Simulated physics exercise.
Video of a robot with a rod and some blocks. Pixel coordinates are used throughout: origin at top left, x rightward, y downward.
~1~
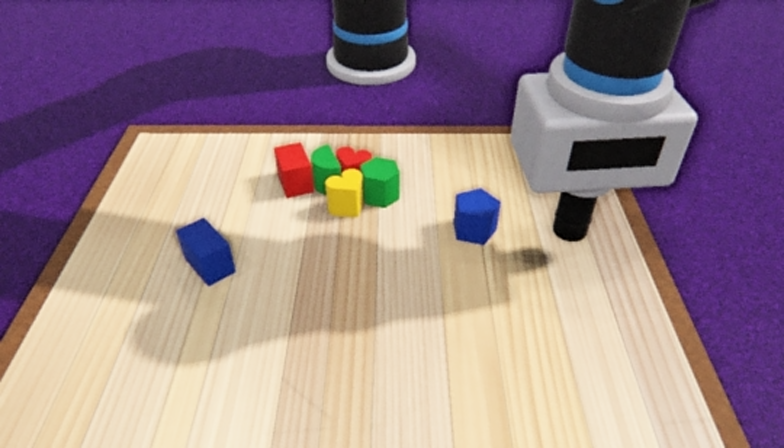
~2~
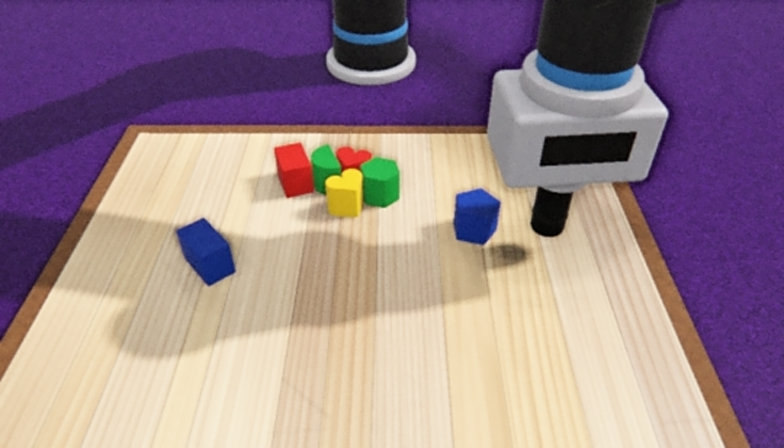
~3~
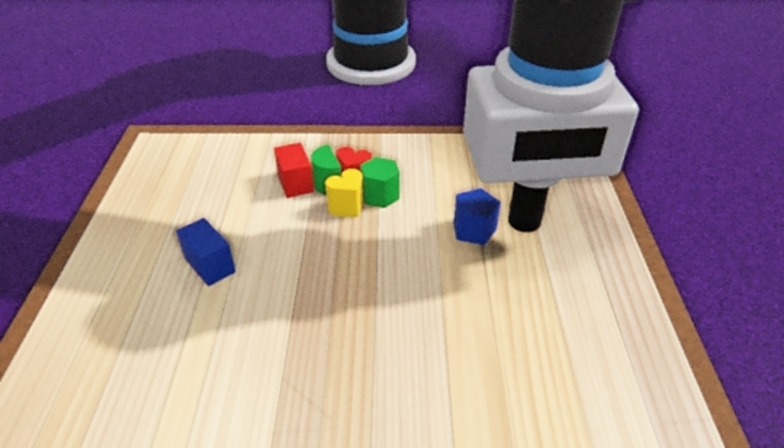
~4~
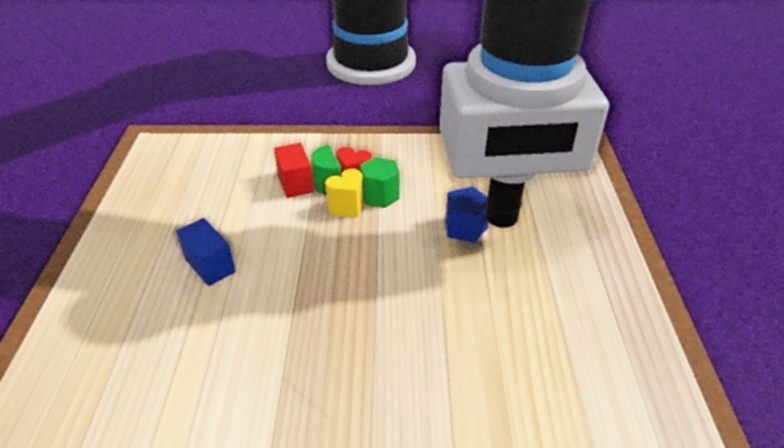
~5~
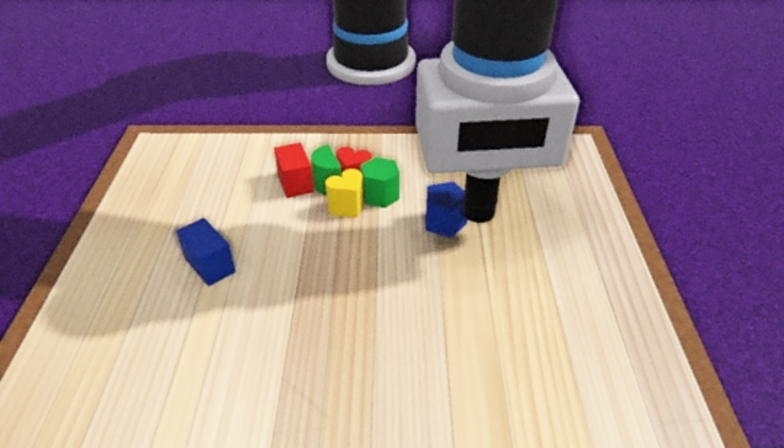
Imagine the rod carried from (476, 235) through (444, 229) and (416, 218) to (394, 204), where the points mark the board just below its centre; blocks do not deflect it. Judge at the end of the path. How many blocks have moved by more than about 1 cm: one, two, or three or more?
In total, three or more blocks get moved by over 1 cm.
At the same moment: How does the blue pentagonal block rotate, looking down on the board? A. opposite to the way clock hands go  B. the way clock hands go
My pick is B.
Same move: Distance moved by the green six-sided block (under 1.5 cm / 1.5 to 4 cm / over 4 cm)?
Long: Over 4 cm.
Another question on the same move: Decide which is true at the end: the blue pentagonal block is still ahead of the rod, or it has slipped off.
The rod pushes it to the end.
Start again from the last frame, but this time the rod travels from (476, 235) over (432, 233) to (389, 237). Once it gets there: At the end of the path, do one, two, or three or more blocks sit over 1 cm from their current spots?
Moved: 1.
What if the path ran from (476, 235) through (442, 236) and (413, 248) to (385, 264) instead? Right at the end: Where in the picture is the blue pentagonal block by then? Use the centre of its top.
I think it will end close to (419, 189).
What follows on the original path. Halfway along, rod at (430, 204); red heart-shaped block at (348, 152); green six-sided block at (375, 163); blue pentagonal block at (403, 180), turned 20° clockwise.
At the end, rod at (394, 183); green D-shaped block at (321, 156), turned 20° anticlockwise; red heart-shaped block at (324, 134), turned 45° anticlockwise; green six-sided block at (354, 140); blue pentagonal block at (373, 158), turned 40° clockwise.
